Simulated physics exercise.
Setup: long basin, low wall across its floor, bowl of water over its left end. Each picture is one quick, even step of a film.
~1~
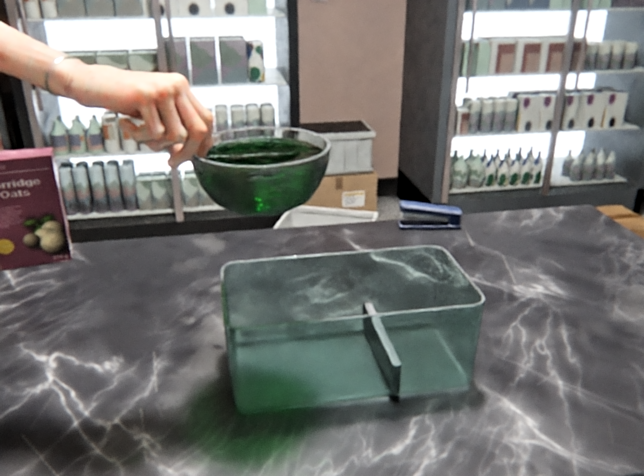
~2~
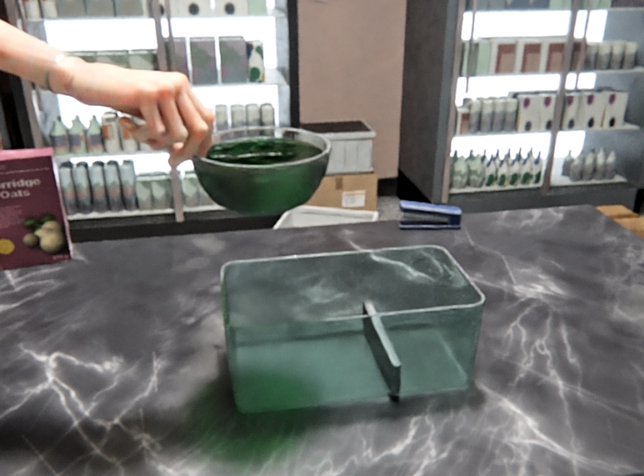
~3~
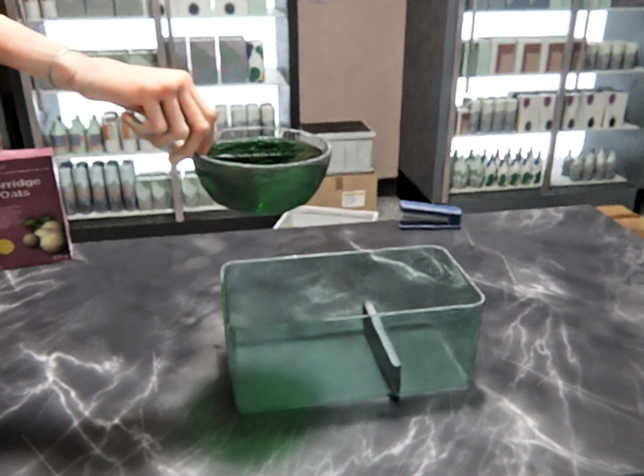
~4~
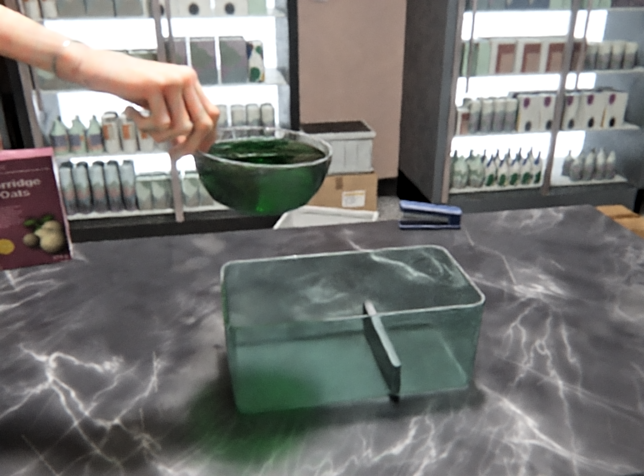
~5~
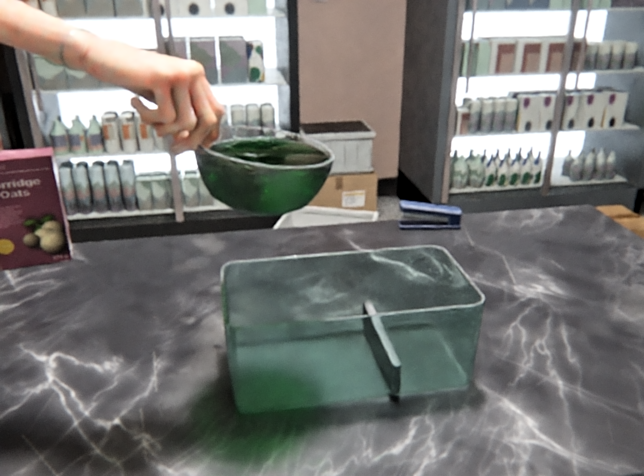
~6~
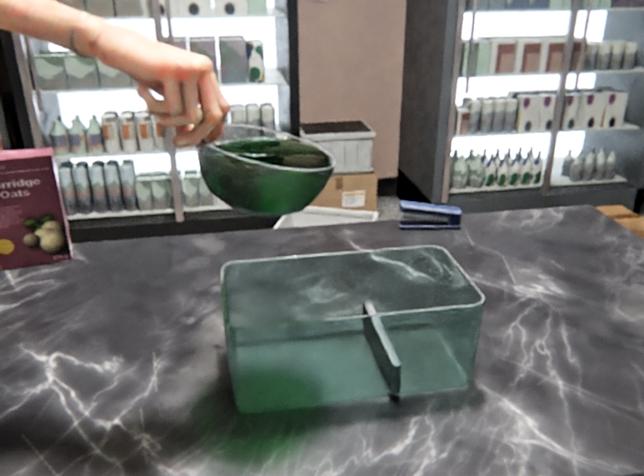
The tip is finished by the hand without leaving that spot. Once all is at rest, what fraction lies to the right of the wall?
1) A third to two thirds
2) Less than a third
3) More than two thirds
1.
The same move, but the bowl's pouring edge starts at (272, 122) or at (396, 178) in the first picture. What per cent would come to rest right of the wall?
The first start yields 10 per cent, the second 80 per cent.
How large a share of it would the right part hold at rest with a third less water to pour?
I'd reckon close to 25 %.
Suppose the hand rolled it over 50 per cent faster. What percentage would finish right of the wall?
Result: Roughly 30 %.
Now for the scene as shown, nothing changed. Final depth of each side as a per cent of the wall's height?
On the left it is 30 per cent, on the right 50.
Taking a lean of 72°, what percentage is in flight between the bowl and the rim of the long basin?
45 %.
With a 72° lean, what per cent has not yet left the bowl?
It still holds close to 40 per cent at that lean.
A moment on, the bowl is tipped part way and 38 per cent is still to pour, 5 is left of the wall and 11 right of it.
Next, the bowl is tipped on its side and 3 per cent is still to pour, 41 is left of the wall and 48 right of it.
Then the bowl is tipped on its side and 0 per cent is still to pour, 54 is left of the wall and 45 right of it.
Later the bowl is tipped on its side and 0 per cent is still to pour, 54 is left of the wall and 45 right of it.
In the end 54 per cent lies left of the wall, 45 right of it and 1 outside.
